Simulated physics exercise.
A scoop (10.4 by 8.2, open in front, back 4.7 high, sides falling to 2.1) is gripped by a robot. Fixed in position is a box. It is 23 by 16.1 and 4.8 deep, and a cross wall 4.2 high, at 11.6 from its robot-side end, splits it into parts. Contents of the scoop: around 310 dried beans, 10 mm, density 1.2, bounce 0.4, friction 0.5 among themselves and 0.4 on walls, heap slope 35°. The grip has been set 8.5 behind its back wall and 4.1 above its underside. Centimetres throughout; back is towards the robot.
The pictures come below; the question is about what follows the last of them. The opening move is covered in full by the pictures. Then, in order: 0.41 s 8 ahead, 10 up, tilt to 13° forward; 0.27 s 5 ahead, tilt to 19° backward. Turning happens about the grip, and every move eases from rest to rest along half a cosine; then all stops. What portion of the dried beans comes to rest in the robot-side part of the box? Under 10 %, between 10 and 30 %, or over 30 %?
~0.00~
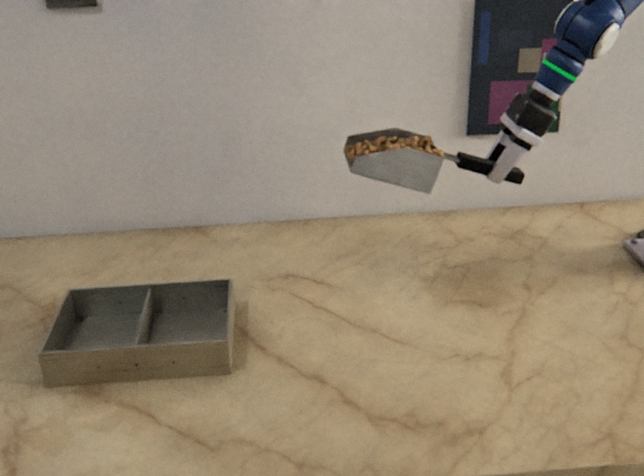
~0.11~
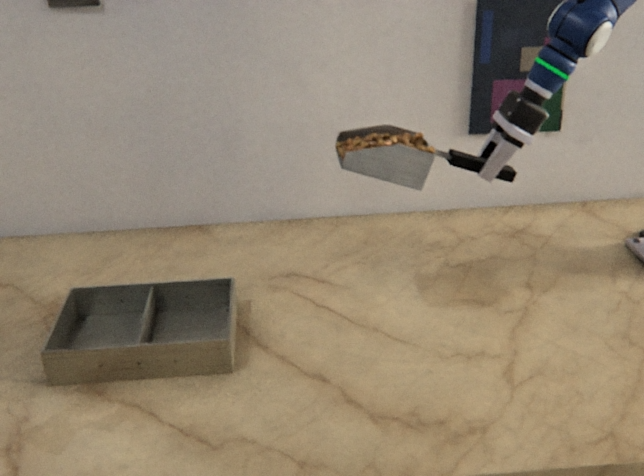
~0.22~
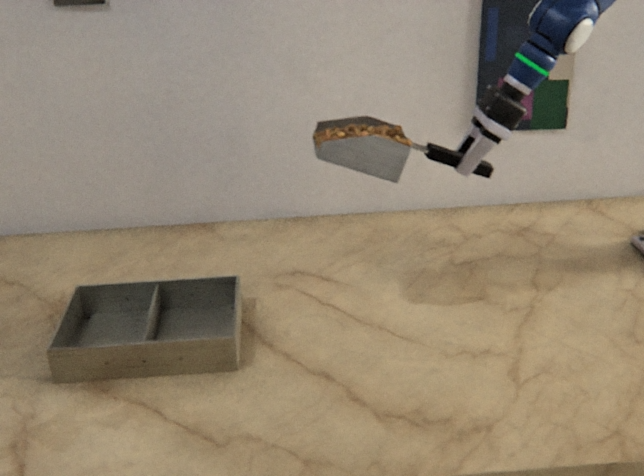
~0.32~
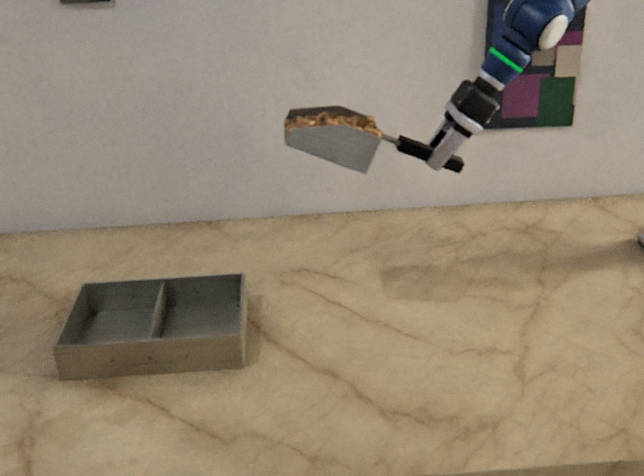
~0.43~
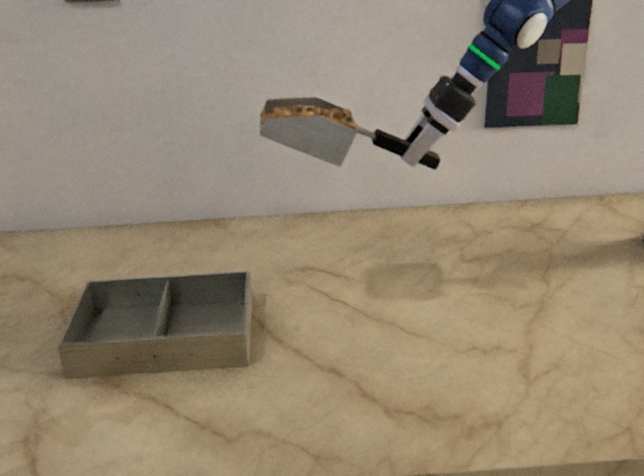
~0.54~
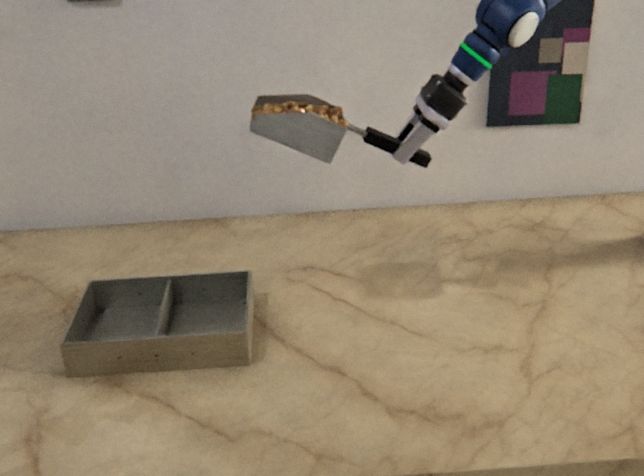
Under 10 %.
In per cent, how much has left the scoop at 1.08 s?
Around 5 % is out.
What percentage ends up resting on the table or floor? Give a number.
Some 0 percent.
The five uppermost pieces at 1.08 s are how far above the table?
Roughly 36 cm.
By 0.81 s, tilted 3° forward, highest piece 34 above the table; 308 on the scoop.
By 1.08 s, tilted 3° backward, highest piece 37 above the table; 299 on the scoop, 1 in the robot-side part, 8 in flight or on a rim.
By 1.42 s, tilted 19° backward, highest piece 40 above the table; 294 on the scoop, 8 in the robot-side part, 2 in the far-side part, 4 in flight or on a rim.
By 2.47 s, tilted 19° backward, highest piece 40 above the table; 294 on the scoop, 8 in the robot-side part, 5 in the far-side part, 1 on the table or floor.
Final count, 294 on the scoop, 8 in the robot-side part, 5 in the far-side part, 1 on the table or floor. That is 3 % in the robot-side part of the box.
